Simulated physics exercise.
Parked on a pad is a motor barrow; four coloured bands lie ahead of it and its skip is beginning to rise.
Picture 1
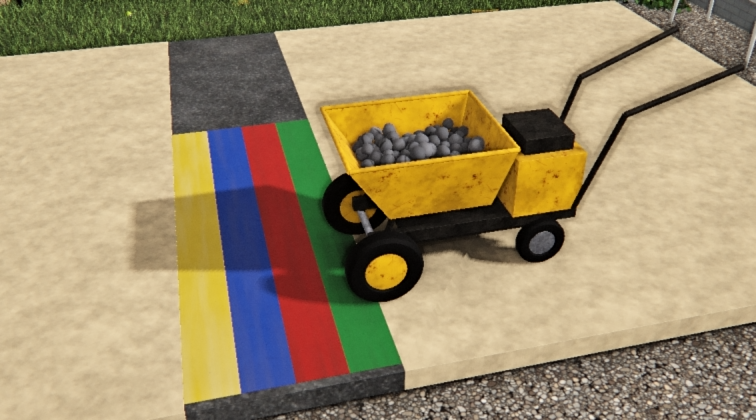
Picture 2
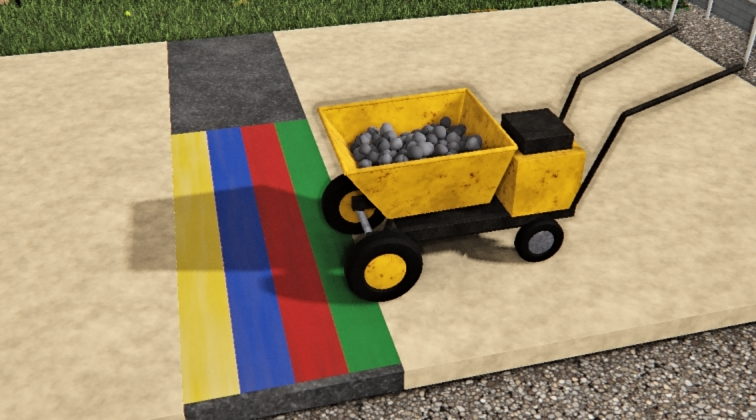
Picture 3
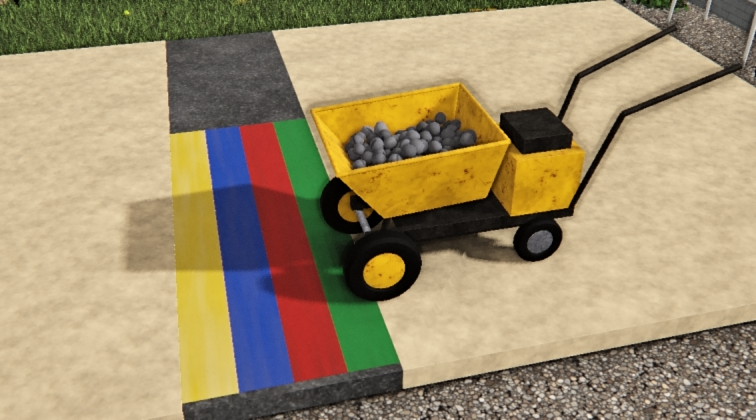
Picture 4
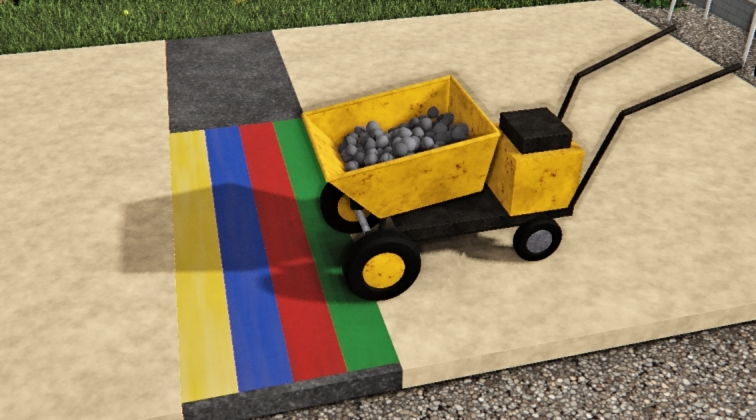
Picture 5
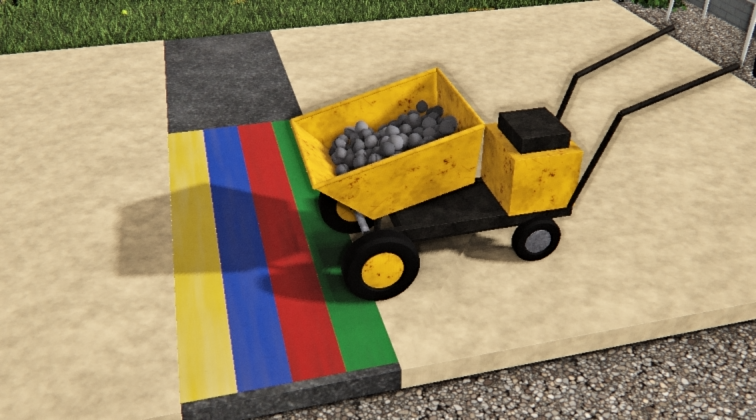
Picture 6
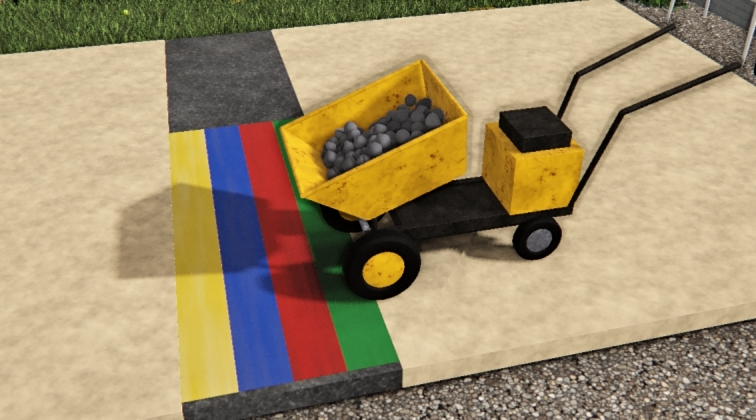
On a pale pad edged by grass and gravel, a yellow motor barrow stood beside four coloured stripes, and its skip full of grey cobbles slowly tilted toward the left, its back end rising.
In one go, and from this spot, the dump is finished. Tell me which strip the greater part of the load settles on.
The greater part settles on the yellow strip.
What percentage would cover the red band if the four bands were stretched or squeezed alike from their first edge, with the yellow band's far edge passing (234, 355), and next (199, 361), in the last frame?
Shares in turn: 0 %; 0 %.
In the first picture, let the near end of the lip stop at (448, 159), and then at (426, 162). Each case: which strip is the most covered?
First spot: Red; second spot: That red strip.
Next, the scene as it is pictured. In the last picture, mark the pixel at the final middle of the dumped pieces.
The centre comes to rest near (207, 280).
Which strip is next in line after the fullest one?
Blue.
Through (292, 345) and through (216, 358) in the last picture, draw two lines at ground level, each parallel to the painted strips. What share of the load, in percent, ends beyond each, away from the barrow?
I'd say about 90 and about 40 in a hundred.
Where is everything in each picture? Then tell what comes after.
The first frame shows lip of the skip near (349, 172), level; top of the load near (414, 150), round cobbles; green strip near (363, 330); red strip near (313, 338); blue strip near (262, 348); yellow strip near (209, 357).
The second frame shows lip of the skip near (346, 173), tipped barely; top of the load near (411, 149).
The third frame shows lip of the skip near (338, 175), tipped barely; top of the load near (421, 146).
The fourth frame shows lip of the skip near (328, 180), tipped a little; top of the load near (441, 139).
The fifth frame shows lip of the skip near (315, 187), tipped a little; top of the load near (429, 134).
The sixth frame shows lip of the skip near (303, 196), tipped clearly; top of the load near (418, 128); green strip near (361, 328); red strip near (311, 337); blue strip near (259, 346); yellow strip near (206, 355).
Shortly afterwards, skip tipped steeply; the whole lot in the skip.
Next, skip tipped right over; all but a few in the skip; a little over the blue strip; only a few over the yellow strip.
Some moments later, skip tipped right over; near a third in the skip; near a quarter over the blue strip; near a third over the yellow strip; a little off the paint.
In the end, skip tipped right over; a little in the skip; none at all over the green strip; none at all over the red strip; near a quarter over the blue strip; near a third over the yellow strip; near a quarter off the paint.
